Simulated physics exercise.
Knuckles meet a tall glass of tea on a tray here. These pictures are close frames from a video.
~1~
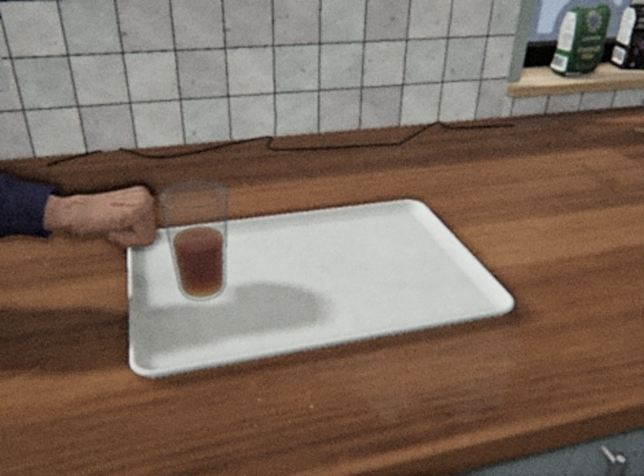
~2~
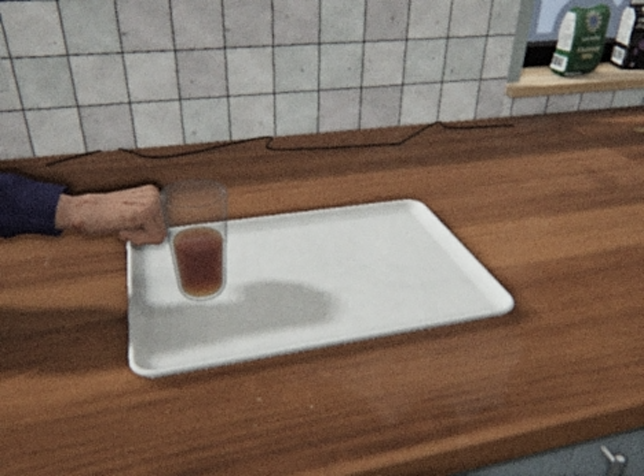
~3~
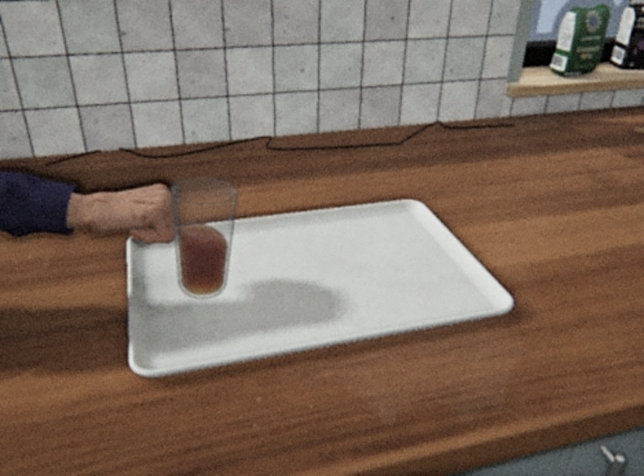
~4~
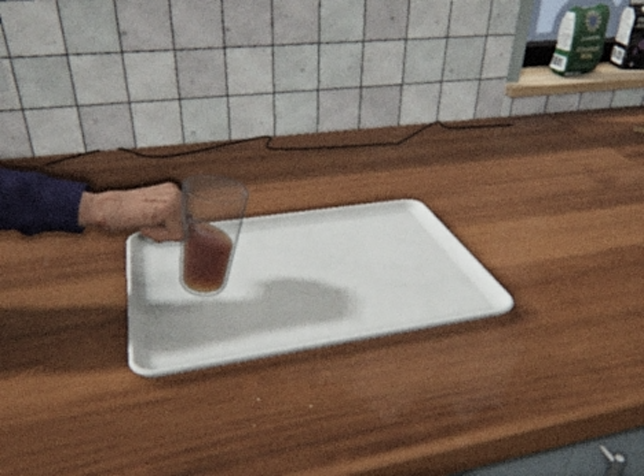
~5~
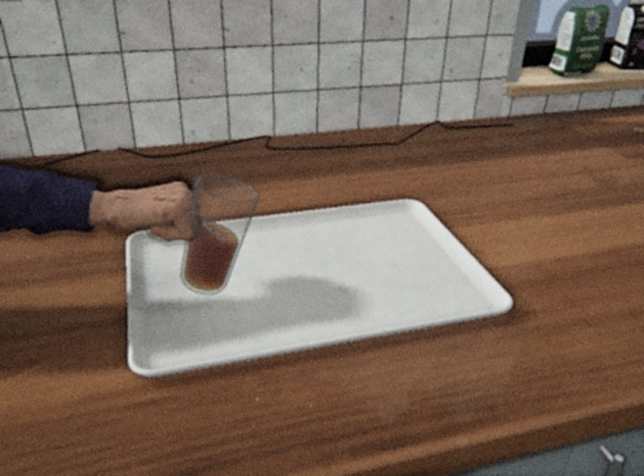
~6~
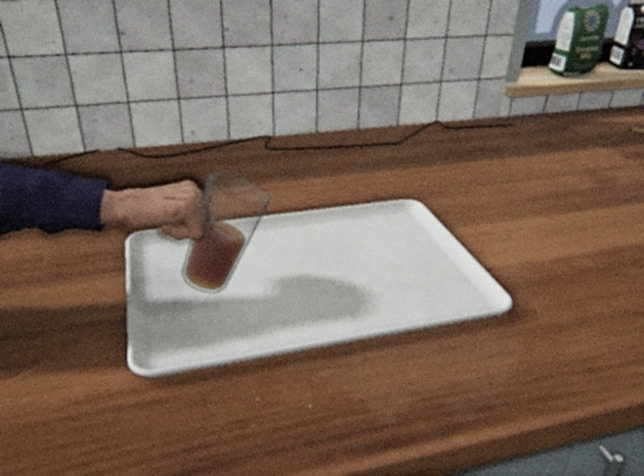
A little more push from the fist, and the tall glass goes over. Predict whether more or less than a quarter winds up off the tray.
More than a quarter winds up off it.
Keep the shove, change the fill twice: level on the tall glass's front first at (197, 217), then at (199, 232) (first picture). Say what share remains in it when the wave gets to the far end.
First fill near 45 percent, second near 50 percent.
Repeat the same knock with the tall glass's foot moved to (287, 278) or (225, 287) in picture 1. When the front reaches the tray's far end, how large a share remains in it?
Near 80 in a hundred first, near 60 in a hundred second.
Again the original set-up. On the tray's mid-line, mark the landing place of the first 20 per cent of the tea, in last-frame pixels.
About (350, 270).
A moment on, the tall glass is falling and 100 per cent is in the glass, 0 on the tray and 0 above or beyond its rim.
Next, the tall glass lies on its side and 76 per cent is in the glass, 15 on the tray and 9 above or beyond its rim.
Then the tall glass lies on its side and 37 per cent is in the glass, 55 on the tray and 8 above or beyond its rim.
Later the tall glass lies on its side and 20 per cent is in the glass, 41 on the tray and 39 above or beyond its rim.
In the end 60 per cent is held by tray and glass, 40 is off the tray.
